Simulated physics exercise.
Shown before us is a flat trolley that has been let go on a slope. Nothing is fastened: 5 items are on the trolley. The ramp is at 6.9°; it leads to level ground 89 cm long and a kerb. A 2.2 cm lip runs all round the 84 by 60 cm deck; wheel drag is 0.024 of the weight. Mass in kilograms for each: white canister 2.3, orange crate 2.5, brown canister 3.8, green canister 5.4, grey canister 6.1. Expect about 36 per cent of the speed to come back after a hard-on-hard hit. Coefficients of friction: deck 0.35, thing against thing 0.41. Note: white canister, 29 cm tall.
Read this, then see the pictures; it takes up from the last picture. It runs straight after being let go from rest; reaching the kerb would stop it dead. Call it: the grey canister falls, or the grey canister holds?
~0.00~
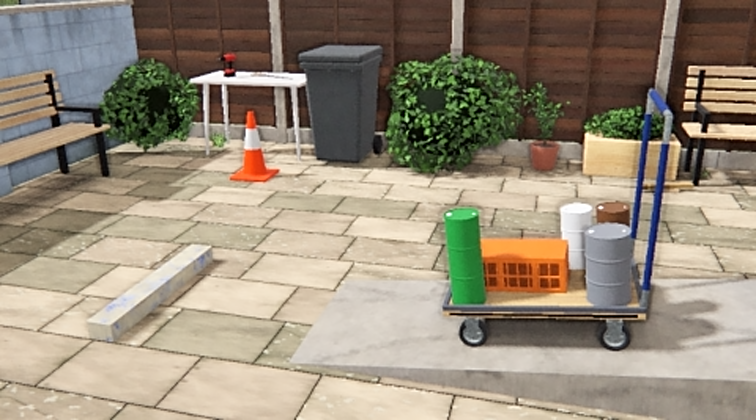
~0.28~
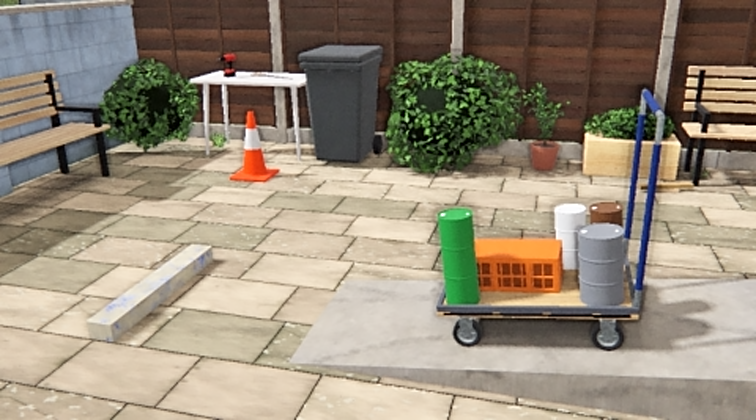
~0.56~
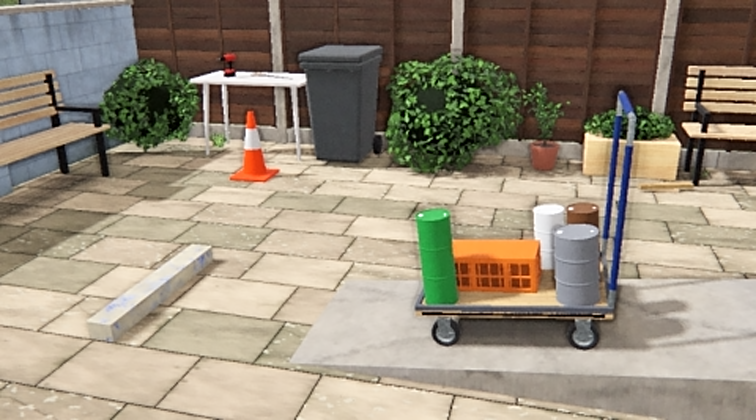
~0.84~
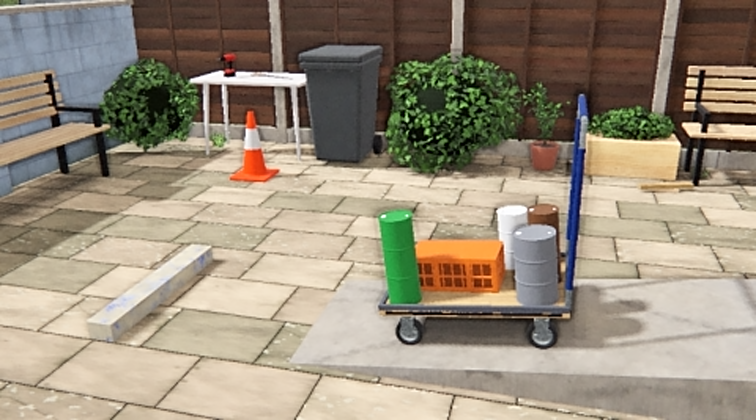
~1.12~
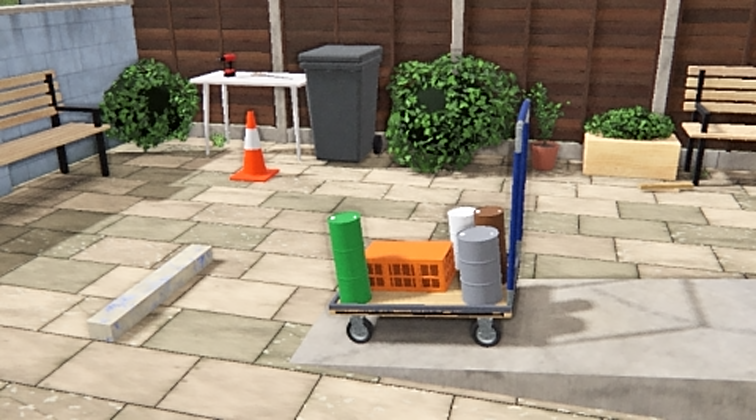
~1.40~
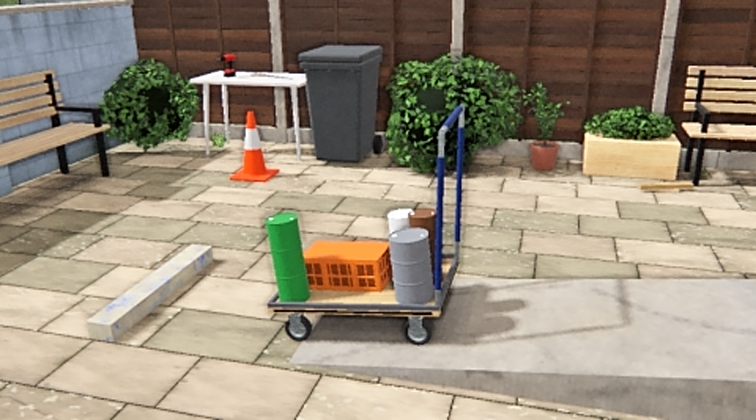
It holds.
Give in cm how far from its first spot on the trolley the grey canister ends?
Roughly 24 centimetres.
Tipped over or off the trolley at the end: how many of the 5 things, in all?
The count is 1.
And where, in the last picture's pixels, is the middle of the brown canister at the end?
Close to pixel (237, 241) in the final view.
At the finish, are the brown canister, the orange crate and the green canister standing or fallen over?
Here's how it ends: The brown canister never goes down, the orange crate never goes down, and the green canister comes down.
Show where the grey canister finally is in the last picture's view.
Rest point: Near (212, 258).
Around 2.00 s, trolley at the kerb.
Around 2.20 s, trolley at the kerb; green canister now off the trolley; grey canister shifted 19 cm near (221, 259); white canister tipped 5° against what carries it.
Around 2.40 s, trolley at the kerb; grey canister shifted 23 cm near (212, 258); white canister tipped 11° against what carries it; brown canister shifted 22 cm.
Finally (3.4 s), off the trolley and tipped over, green canister; not toppled but over 10 cm from the start, white canister, brown canister and grey canister; orange crate still in place (within 10 cm). Final places as that camera would see them, grey canister near (212, 258).
